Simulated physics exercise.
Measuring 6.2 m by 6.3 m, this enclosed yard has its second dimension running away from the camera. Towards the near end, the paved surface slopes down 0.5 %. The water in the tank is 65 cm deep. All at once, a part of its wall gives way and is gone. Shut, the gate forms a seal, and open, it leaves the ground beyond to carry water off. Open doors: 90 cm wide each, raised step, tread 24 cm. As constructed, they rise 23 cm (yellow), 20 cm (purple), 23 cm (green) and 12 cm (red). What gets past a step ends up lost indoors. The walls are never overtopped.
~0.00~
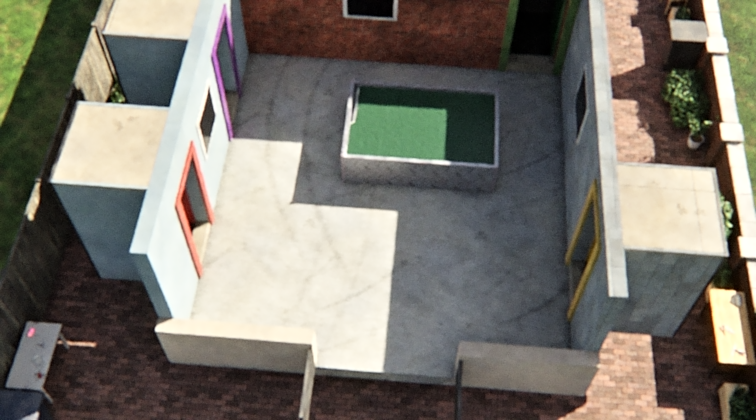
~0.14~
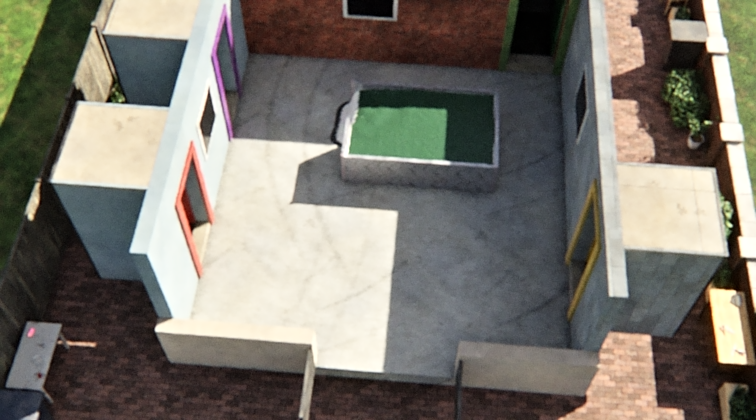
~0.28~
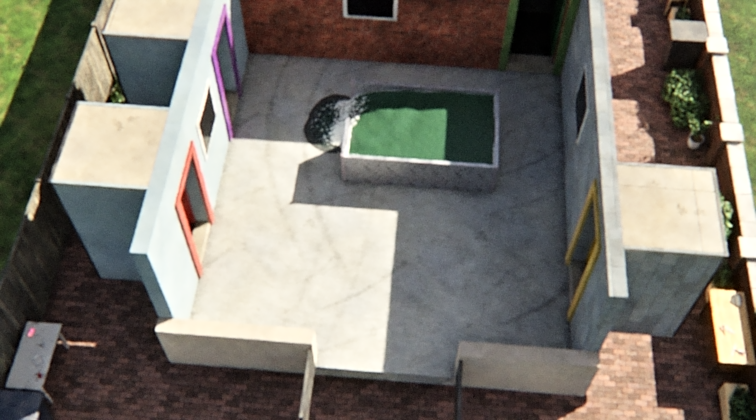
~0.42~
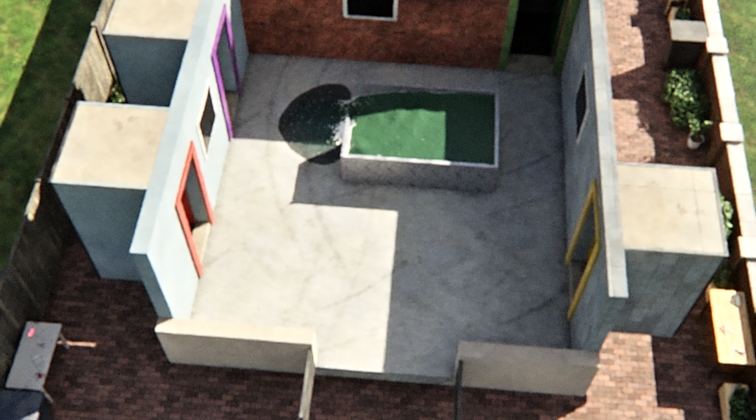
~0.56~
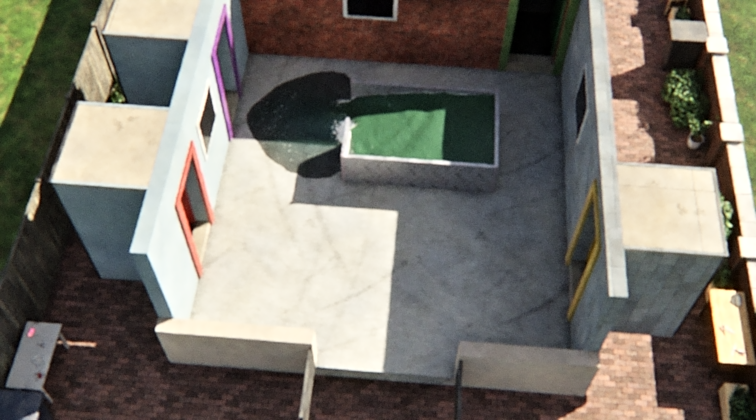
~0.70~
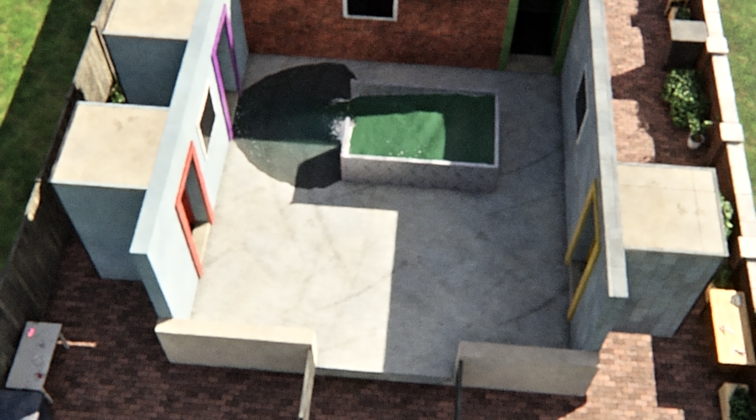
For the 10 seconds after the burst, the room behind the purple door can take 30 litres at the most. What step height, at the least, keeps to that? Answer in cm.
I would say about 26 cm.
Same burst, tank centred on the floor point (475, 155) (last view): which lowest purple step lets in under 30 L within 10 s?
You'd need some 20 cm.
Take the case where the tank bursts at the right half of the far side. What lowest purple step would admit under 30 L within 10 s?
At least roughly 12.5 centimetres tall.
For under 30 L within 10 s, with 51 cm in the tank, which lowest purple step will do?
Roughly 20 centimetres.
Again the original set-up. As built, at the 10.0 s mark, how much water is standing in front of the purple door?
About 11.0 centimetres deep.
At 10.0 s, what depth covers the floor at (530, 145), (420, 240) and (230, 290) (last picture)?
Around 5 cm, 3 cm and 11 cm.
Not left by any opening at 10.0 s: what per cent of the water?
Close to 88 per cent is still present.
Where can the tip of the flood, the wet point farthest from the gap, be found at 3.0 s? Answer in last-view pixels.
Look about (186, 342) in the last picture.
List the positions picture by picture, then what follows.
The first frame shows still water, 65 cm deep, in the tank at (422, 125); the purple door at (227, 80) is dry.
In the second frame, the gap is at (352, 118), the front 0.3 m out at (335, 135); the back of the tank holds 65 cm.
In the third frame, the gap is at (352, 119), the front 0.8 m out at (309, 133); the back of the tank holds 65 cm.
In the fourth frame, water pours out at (352, 119) and has run 1.3 m, to (284, 129); about 6 cm deep outside, 65 cm at the back.
In the fifth frame, the front is at (253, 124), 1.9 m from the gap at (352, 119); 3.1 m2 of floor is wet, 65 cm left at the back.
In the sixth frame, the gap is at (352, 119), the front 2.2 m out at (240, 96); the back of the tank holds 65 cm; water is at the purple door at (227, 80).
After 1.4 s water covers 15 % of the floor, deepest (46 cm) near (248, 59); 31 cm at the purple door, 14 litres in over its 20 cm step.
After 3.0 s water covers 30 % of the floor, deepest (30 cm) near (234, 123); 30 cm at the purple door, 88 litres in over its 20 cm step.
After 10.0 s water covers 90 % of the floor, deepest (12 cm) near (247, 66); 11 cm at the purple door, 120 litres in over its 20 cm step.
At the purple door as built, the water arrived by 0.7 s and peaked near 34 cm at 2.2 s.
Run again over the same 10 s with other heights there, 93 litres in over 21.5 cm, 11 litres over 29 cm. The limit of 30 litres is kept from about 26 cm up.
